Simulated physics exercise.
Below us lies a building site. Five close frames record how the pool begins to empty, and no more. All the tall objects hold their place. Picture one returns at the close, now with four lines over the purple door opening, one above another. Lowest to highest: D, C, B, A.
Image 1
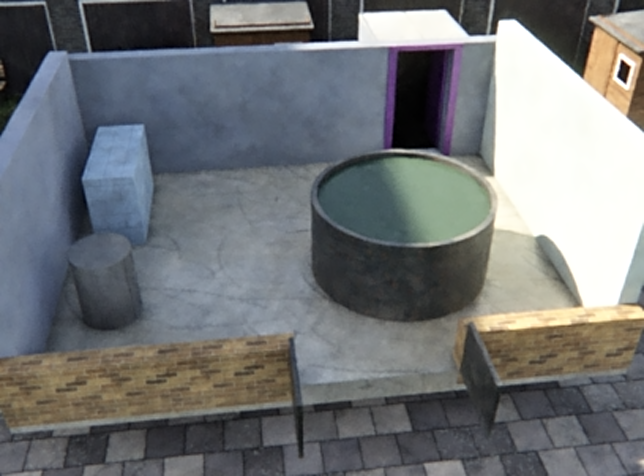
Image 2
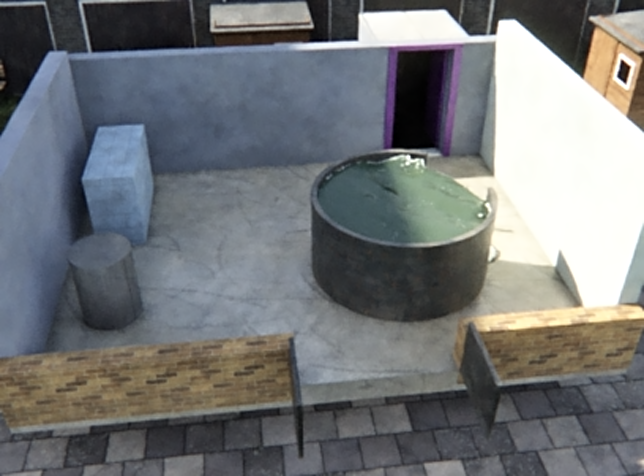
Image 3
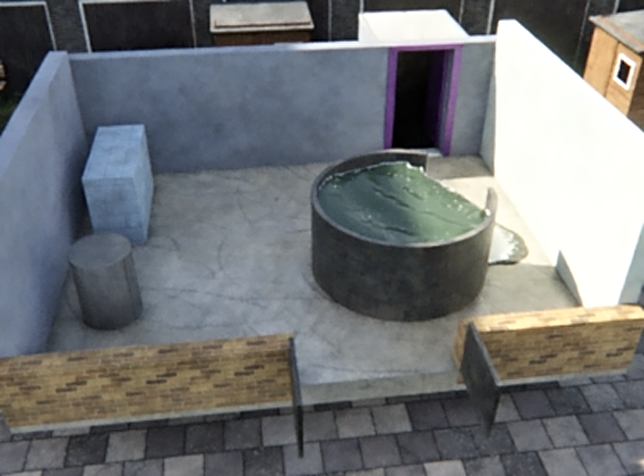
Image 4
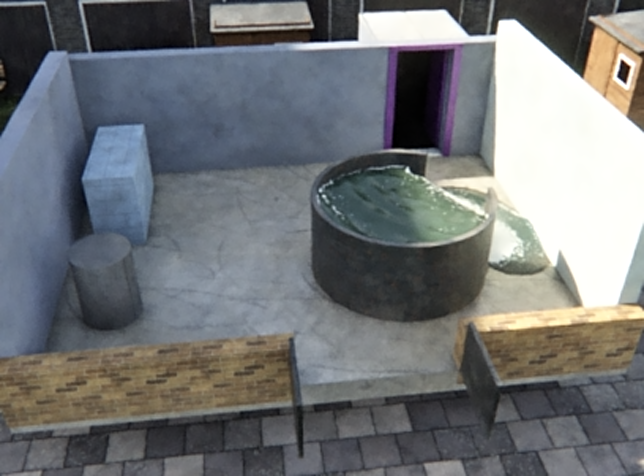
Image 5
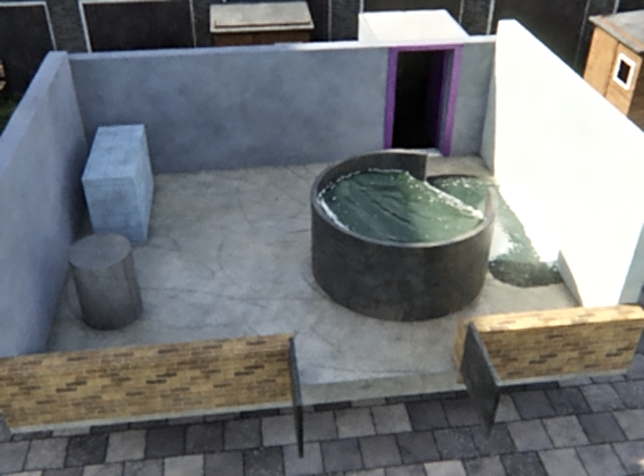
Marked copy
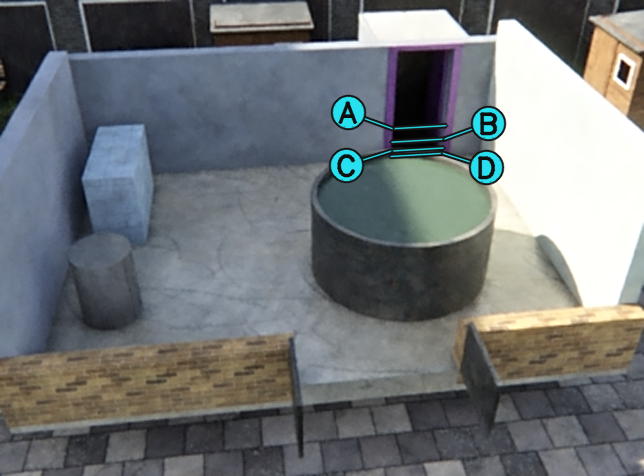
Green water sloshing in a round dark pool, pouring out through its right side and spreading across the walled yard's concrete floor.
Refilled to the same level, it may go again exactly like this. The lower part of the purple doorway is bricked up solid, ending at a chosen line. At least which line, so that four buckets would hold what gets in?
The answer is height A.
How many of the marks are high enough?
One.
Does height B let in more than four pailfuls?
Yes, that goes wrong.
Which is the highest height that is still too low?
Here it is height B.
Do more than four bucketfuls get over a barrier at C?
Yes.
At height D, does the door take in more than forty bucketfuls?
Yes, clearly.
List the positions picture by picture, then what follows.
Water in the pool at rest, its middle at (403, 198); foot of the purple doorway at (416, 157); open gate at (377, 321).
Water covers 2 % of the ground and shows as far out as (490, 257).
Water covers 5 % of the ground and shows as far out as (521, 250).
Water covers 10 % of the ground and shows as far out as (547, 256).
Water covers 14 % of the ground and shows as far out as (498, 182).
On the marked copy, A at (419, 127); B at (418, 140); C at (417, 149); D at (416, 154); from the bottom up D, C, B, A.
With A, a splash gets over, under a bucket.
With B, about 10 bucketfuls get in.
With C, dozens of bucketfuls pour in.
With D, dozens of bucketfuls pour in.
